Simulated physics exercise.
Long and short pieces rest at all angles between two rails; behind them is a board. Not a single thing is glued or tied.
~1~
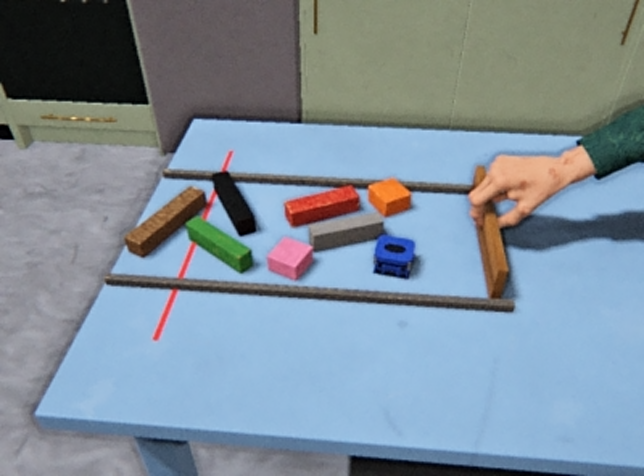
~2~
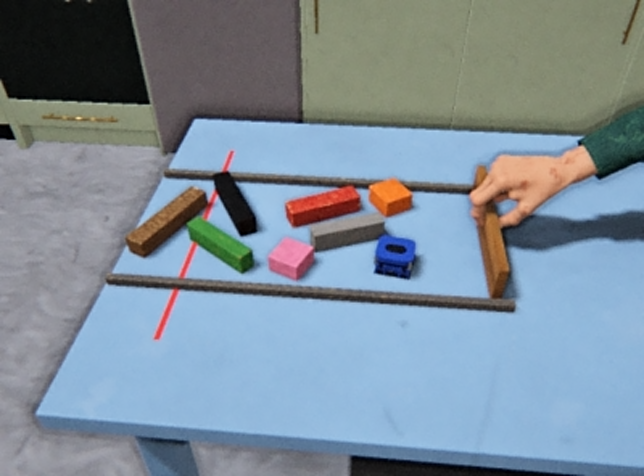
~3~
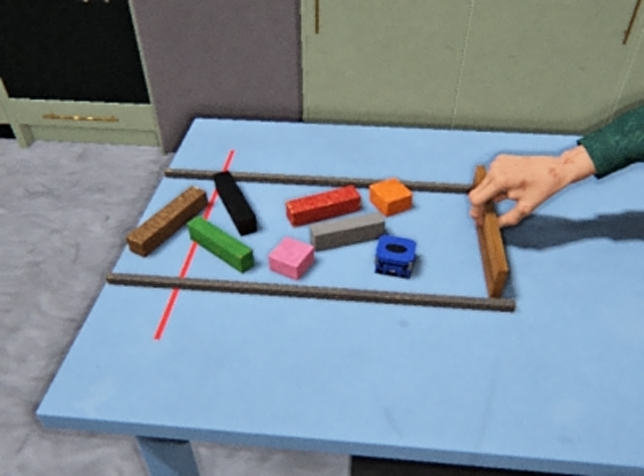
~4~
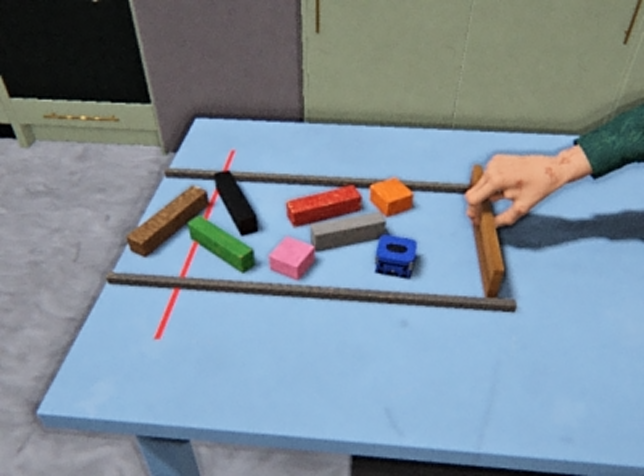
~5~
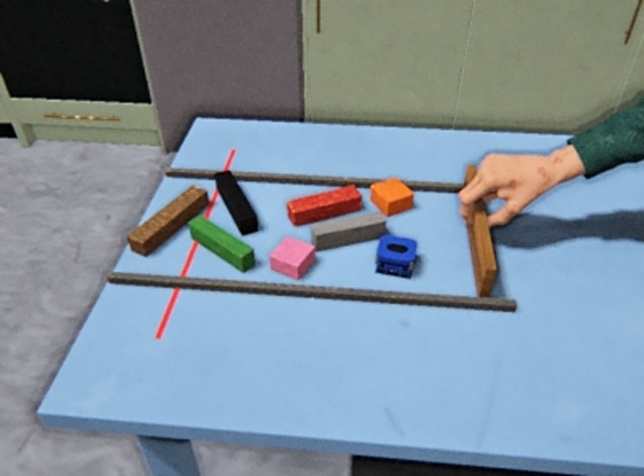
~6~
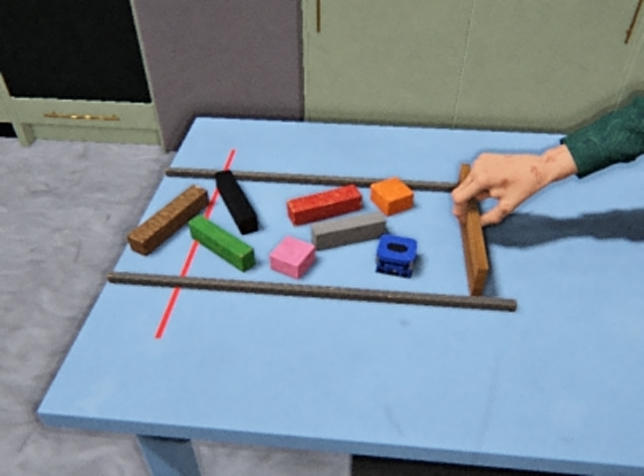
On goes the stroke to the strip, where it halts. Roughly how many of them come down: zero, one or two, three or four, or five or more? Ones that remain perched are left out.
The board is going to sweep off no more than two, but at least one.
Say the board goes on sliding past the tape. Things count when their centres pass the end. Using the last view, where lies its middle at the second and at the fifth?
For the first, roughly (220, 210); for the next, roughly (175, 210).
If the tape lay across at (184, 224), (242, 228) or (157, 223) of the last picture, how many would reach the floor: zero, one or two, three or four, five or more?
Well, going through them: 3 or 4, then not one, then at least five.
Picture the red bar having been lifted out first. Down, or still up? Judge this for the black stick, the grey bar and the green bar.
Taking them one by one, the black stick holds its spot, the grey bar holds its spot and the green bar drops away.
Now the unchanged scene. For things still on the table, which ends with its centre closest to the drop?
Answer - the black stick.
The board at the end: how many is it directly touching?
3 in contact.
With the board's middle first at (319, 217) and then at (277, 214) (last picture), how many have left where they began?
Tally: 7; 8.
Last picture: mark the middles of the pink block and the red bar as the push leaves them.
Looks like one lands around (133, 258), and the other around (167, 210).
Soon after, none off yet; brown bar at rest near (171, 219); black stick at rest near (236, 201); green bar at rest near (222, 243).
Then, none off yet; brown bar at rest near (171, 219); black stick moved a little near (219, 204); green bar moved a little near (203, 242).
Further on, none off yet; brown bar moved a little near (147, 208); black stick moved a little near (190, 200); green bar moved about its own width near (146, 243).
At rest, the number that fall off is one or two; fallen, green bar and brown bar.
